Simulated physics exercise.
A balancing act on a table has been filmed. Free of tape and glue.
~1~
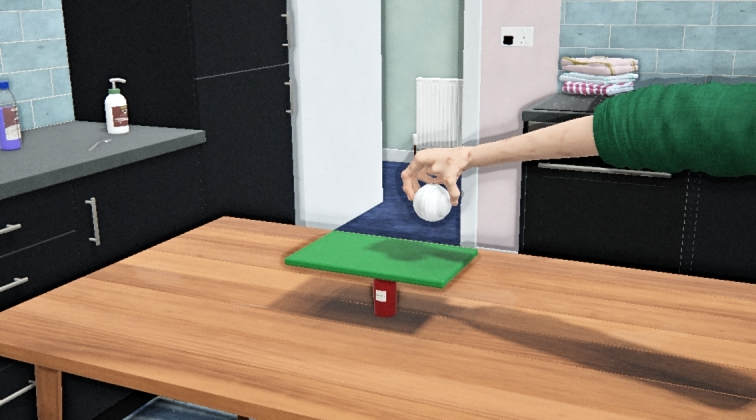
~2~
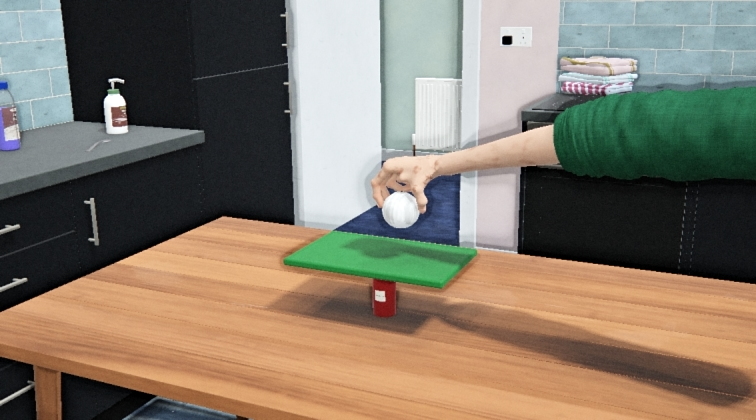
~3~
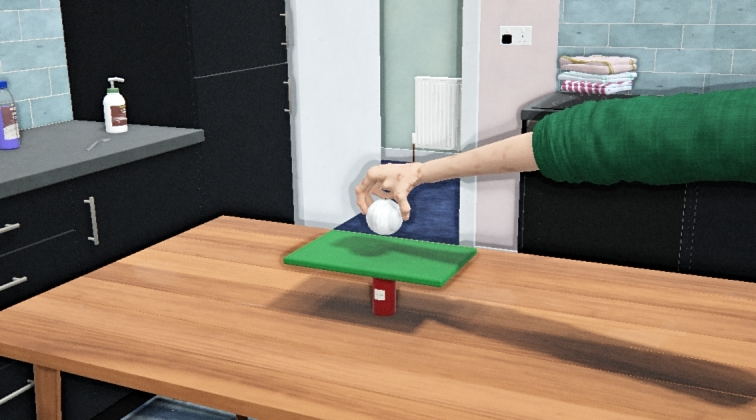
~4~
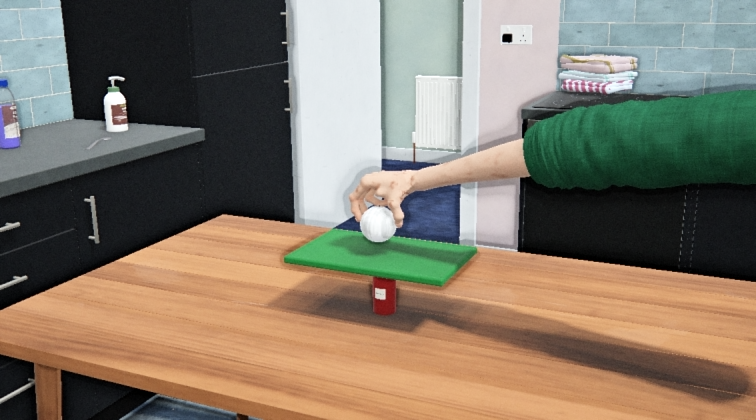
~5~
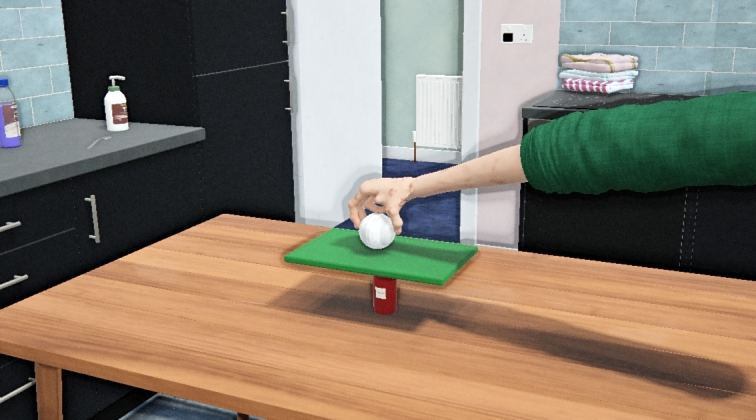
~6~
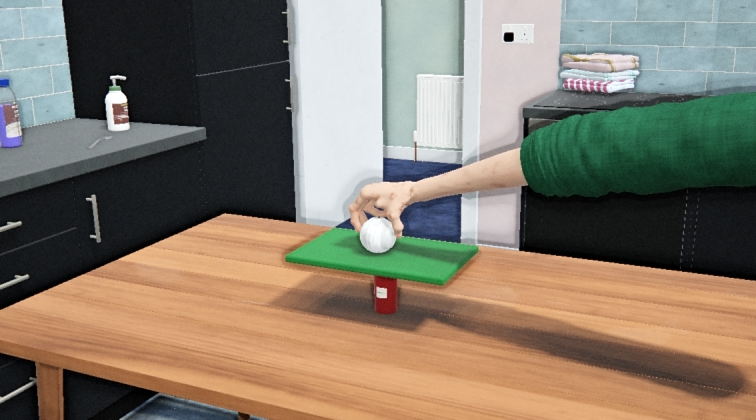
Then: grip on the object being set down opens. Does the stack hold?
It ends up in one piece.
Then, 0.20 s after the last picture, nothing has stirred.
Then, 0.40 s after the last picture, white onion resting near (378, 235).
At rest, all 3 in place. Seen from the same camera at the end, white onion near (378, 235). The stack holds.
